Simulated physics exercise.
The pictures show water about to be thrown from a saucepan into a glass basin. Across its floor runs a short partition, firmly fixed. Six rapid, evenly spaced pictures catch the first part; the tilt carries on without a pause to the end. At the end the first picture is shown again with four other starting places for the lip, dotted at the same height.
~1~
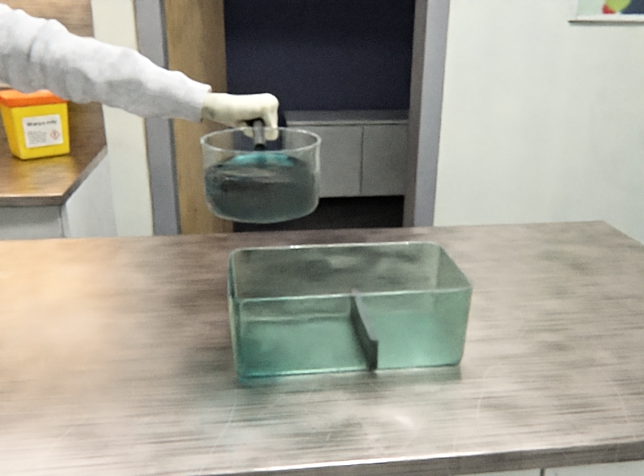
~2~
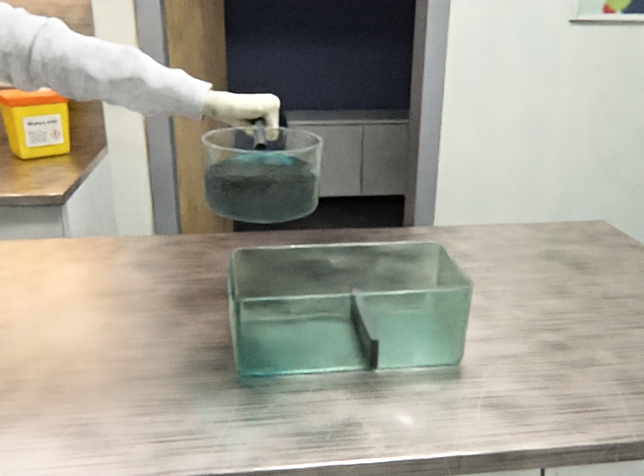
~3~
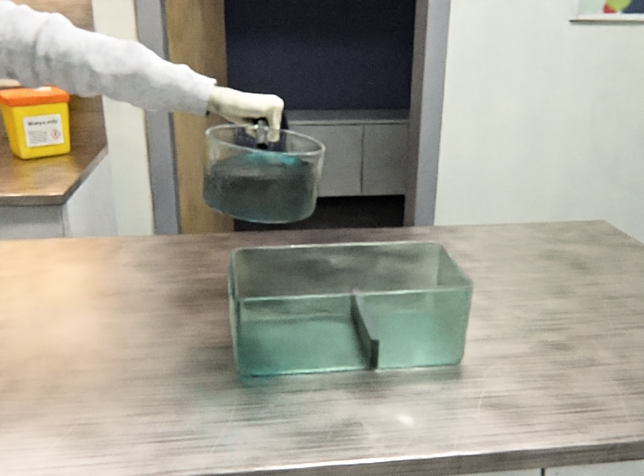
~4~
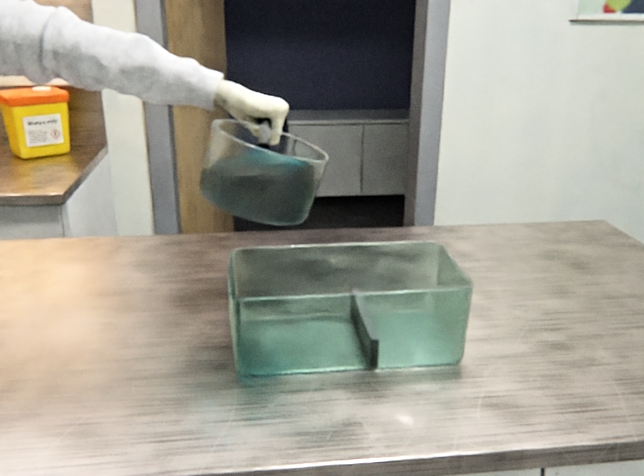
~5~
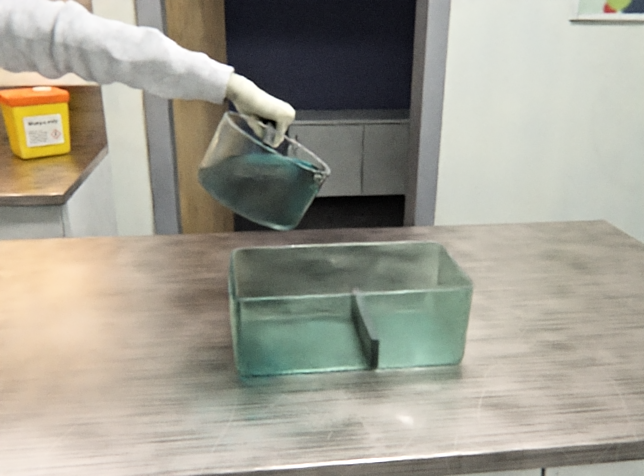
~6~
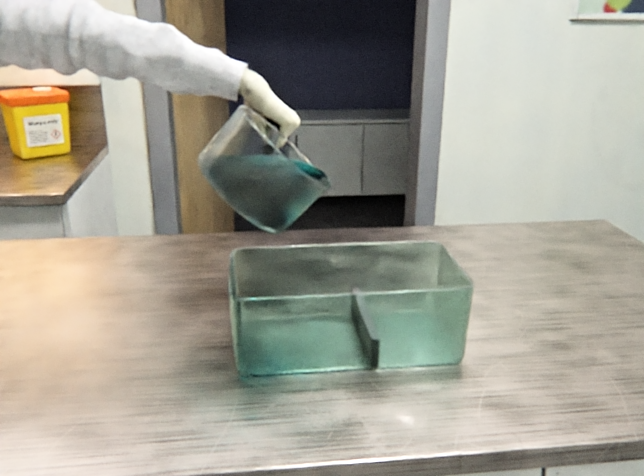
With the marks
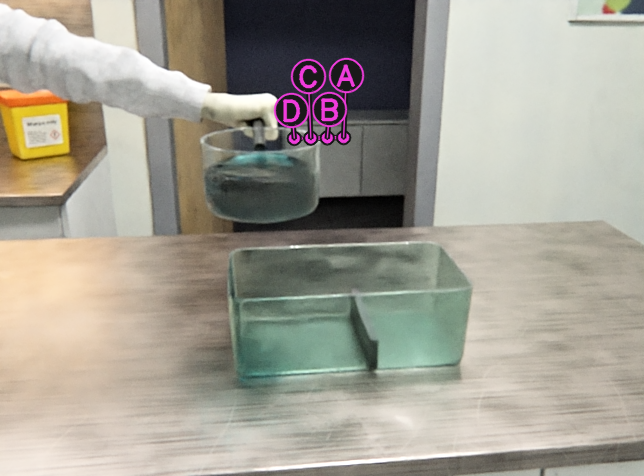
We see a gloved hand holding a clear round pan of bluish water above a glass basin with a short partition on a table. The hand tilts the pan steadily to the right until the water reaches its lip.
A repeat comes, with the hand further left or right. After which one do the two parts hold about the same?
A.
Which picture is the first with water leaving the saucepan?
Picture 6.
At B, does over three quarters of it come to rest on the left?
No, it does not.
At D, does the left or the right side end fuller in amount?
The left one.
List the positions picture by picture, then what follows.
Upright, lip at (318, 138); basin from (234, 375) to (462, 361); top of the wall at (363, 311); nothing has left yet.
Tipped about 2°, lip at (319, 139); nothing has left yet.
Tipped about 8°, lip at (322, 145); nothing has left yet.
Tipped about 17°, lip at (326, 155); nothing has left yet.
Tipped about 30°, lip at (328, 168); nothing has left yet.
Tipped about 43°, lip at (326, 183); water is over the lip, down to (326, 183).
On the marked copy, A at (343, 137); B at (327, 137); C at (310, 138); D at (294, 138).
With A, about 48 % ends left of the wall and 48 % right of it; 4 % is lost outside.
With B, about 68 % ends left of the wall and 29 % right of it; 3 % is lost outside.
With C, about 81 % ends left of the wall and 11 % right of it; 7 % is lost outside.
With D, about 88 % ends left of the wall and 9 % right of it; 3 % is lost outside.
